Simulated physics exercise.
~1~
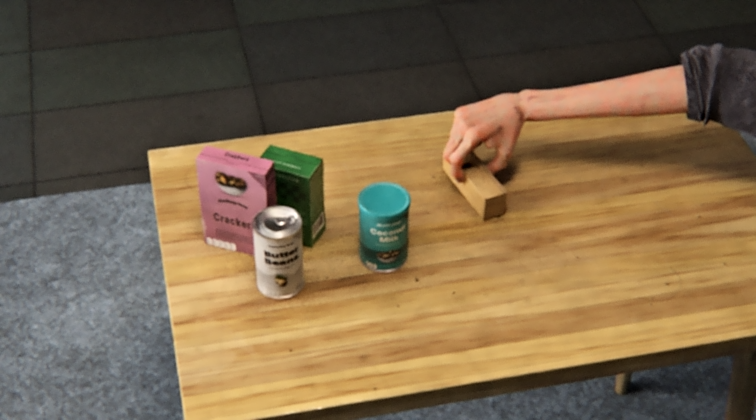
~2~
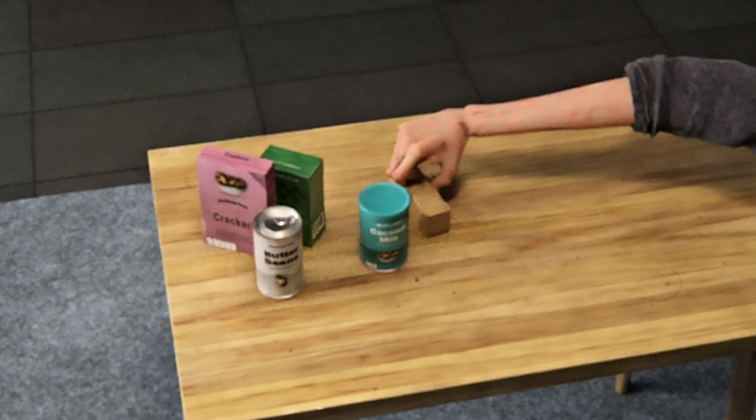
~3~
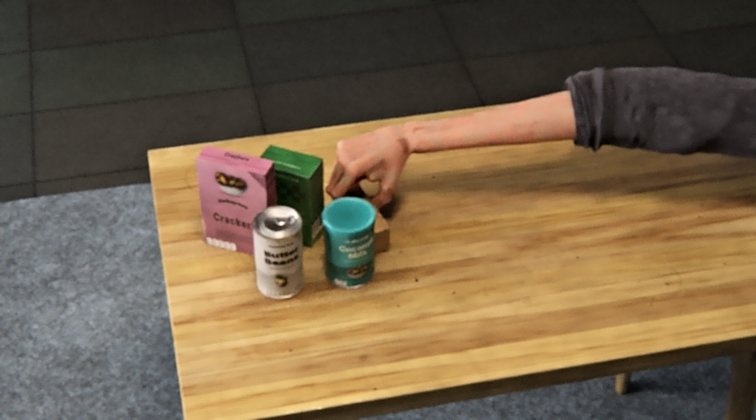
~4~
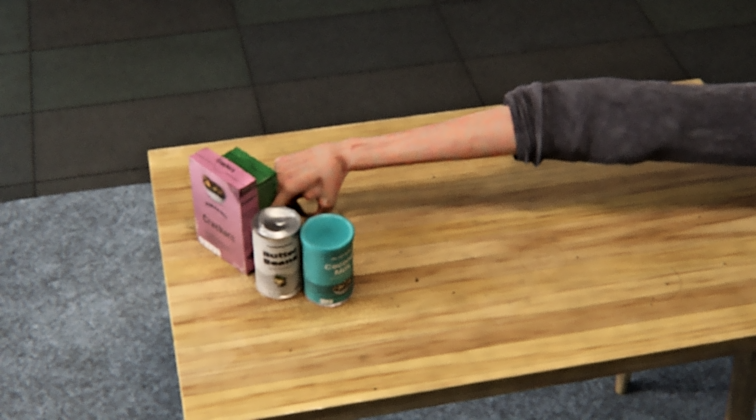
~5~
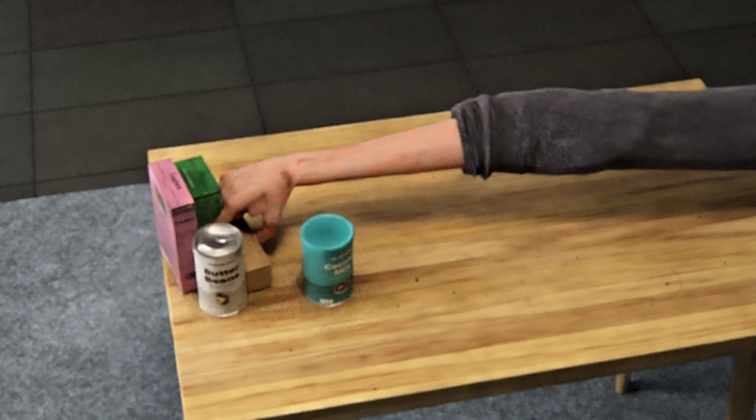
A hand slides a wooden block leftward across a table, nudging a turquoise tin aside, then shoving a green packet, a pink packet and a white tin toward the left end, where all four items remain upright on the tabletop.
